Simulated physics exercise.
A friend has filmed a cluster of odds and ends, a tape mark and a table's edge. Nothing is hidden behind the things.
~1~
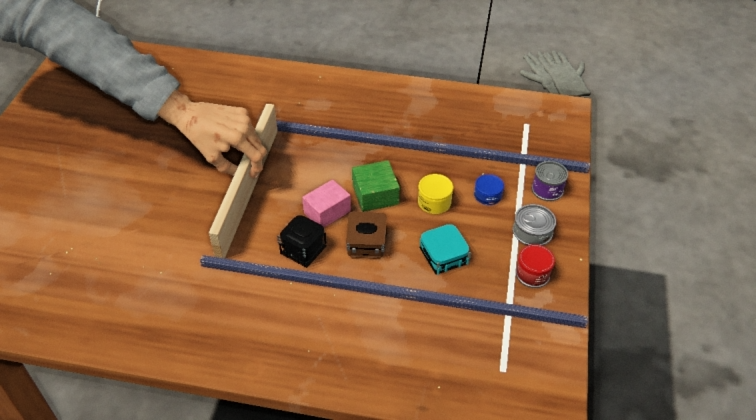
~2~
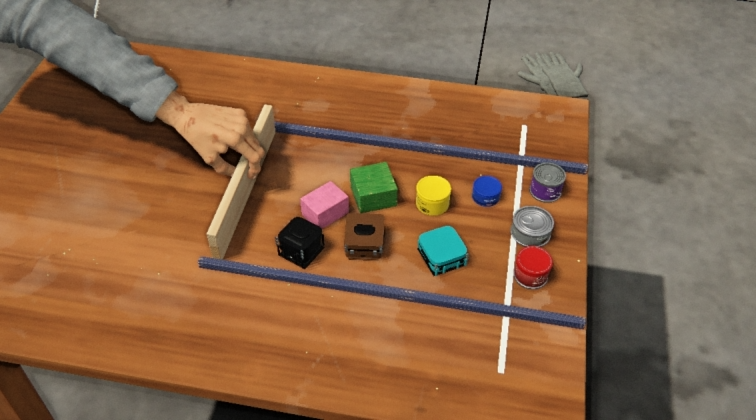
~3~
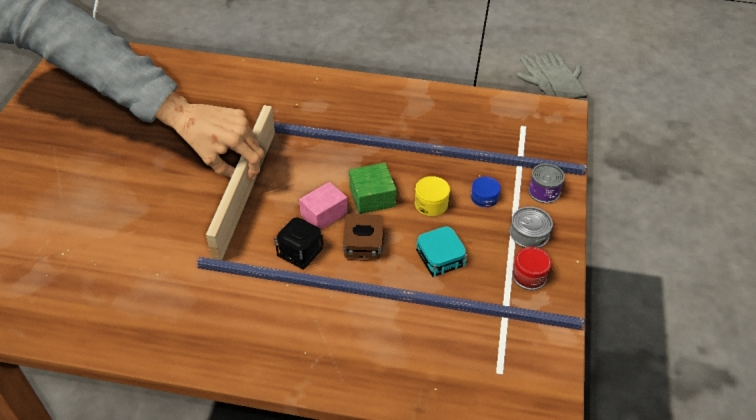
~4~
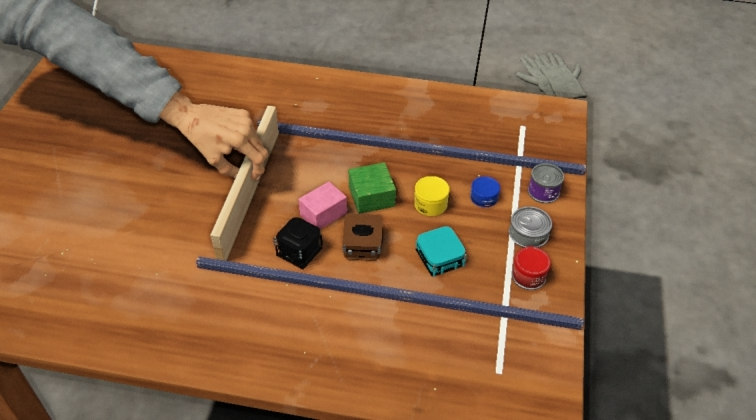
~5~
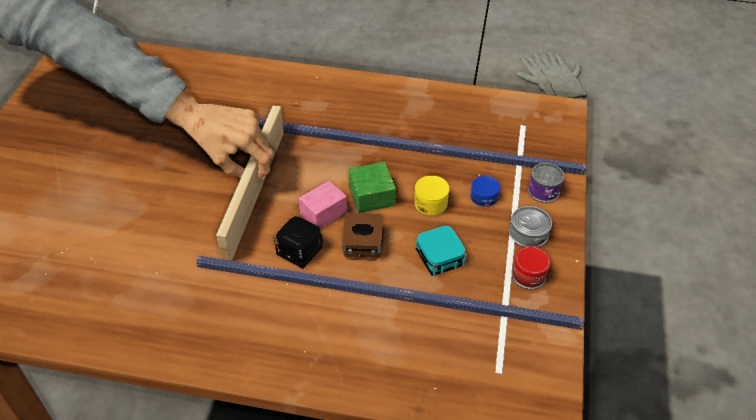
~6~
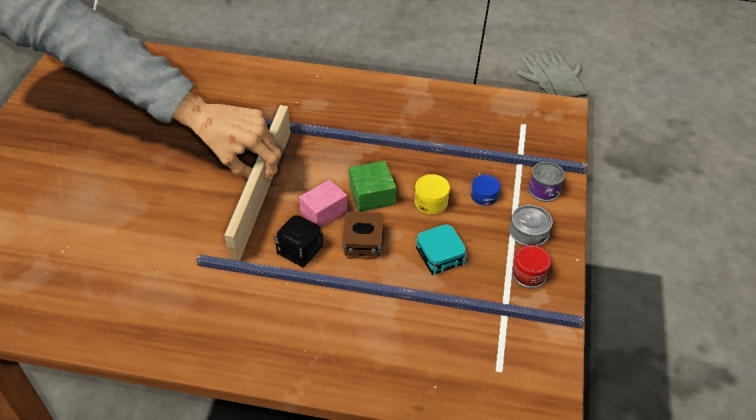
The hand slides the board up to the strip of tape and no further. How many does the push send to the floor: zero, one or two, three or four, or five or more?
The number that fall off is three or four.
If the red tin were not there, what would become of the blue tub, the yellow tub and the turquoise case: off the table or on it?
The blue tub stays on; the yellow tub stays on; the turquoise case comes down.
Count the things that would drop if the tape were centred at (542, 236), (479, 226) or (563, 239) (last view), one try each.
Down on the floor: 7, 1 and 7.
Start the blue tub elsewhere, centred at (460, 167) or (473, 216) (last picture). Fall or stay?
In turn it does not fall; holds on.
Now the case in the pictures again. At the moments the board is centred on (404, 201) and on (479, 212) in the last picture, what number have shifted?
First 7, then 10.
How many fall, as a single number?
Exactly 4.
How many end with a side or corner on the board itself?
That makes 3.
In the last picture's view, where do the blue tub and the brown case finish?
The blue tub stops around (571, 193); the brown case around (565, 268).
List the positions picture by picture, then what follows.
Purple pot (550, 181); red tin (535, 267); grey pot (534, 226); board (246, 177); tape (516, 231), in the first frame.
Red tin (533, 268); yellow tub (433, 196), in the second frame.
Grey pot (531, 228); pink block (324, 206), in the third frame.
Purple pot (546, 184); board (248, 180), in the fourth frame.
Red tin (531, 268); black case (299, 241), in the fifth frame.
Purple pot (546, 182); red tin (531, 267); grey pot (531, 226); board (261, 179); tape (513, 231), in the sixth frame.
A little later, none off yet; purple pot at rest near (546, 182); red tin at rest near (531, 267); grey pot at rest near (531, 226).
Next, none off yet; purple pot shifted a little near (560, 181); red tin shifted well along near (597, 282); grey pot shifted a little near (551, 236).
When it is over, the number that fall off is three or four; down, turquoise case, grey pot, red tin and purple pot.
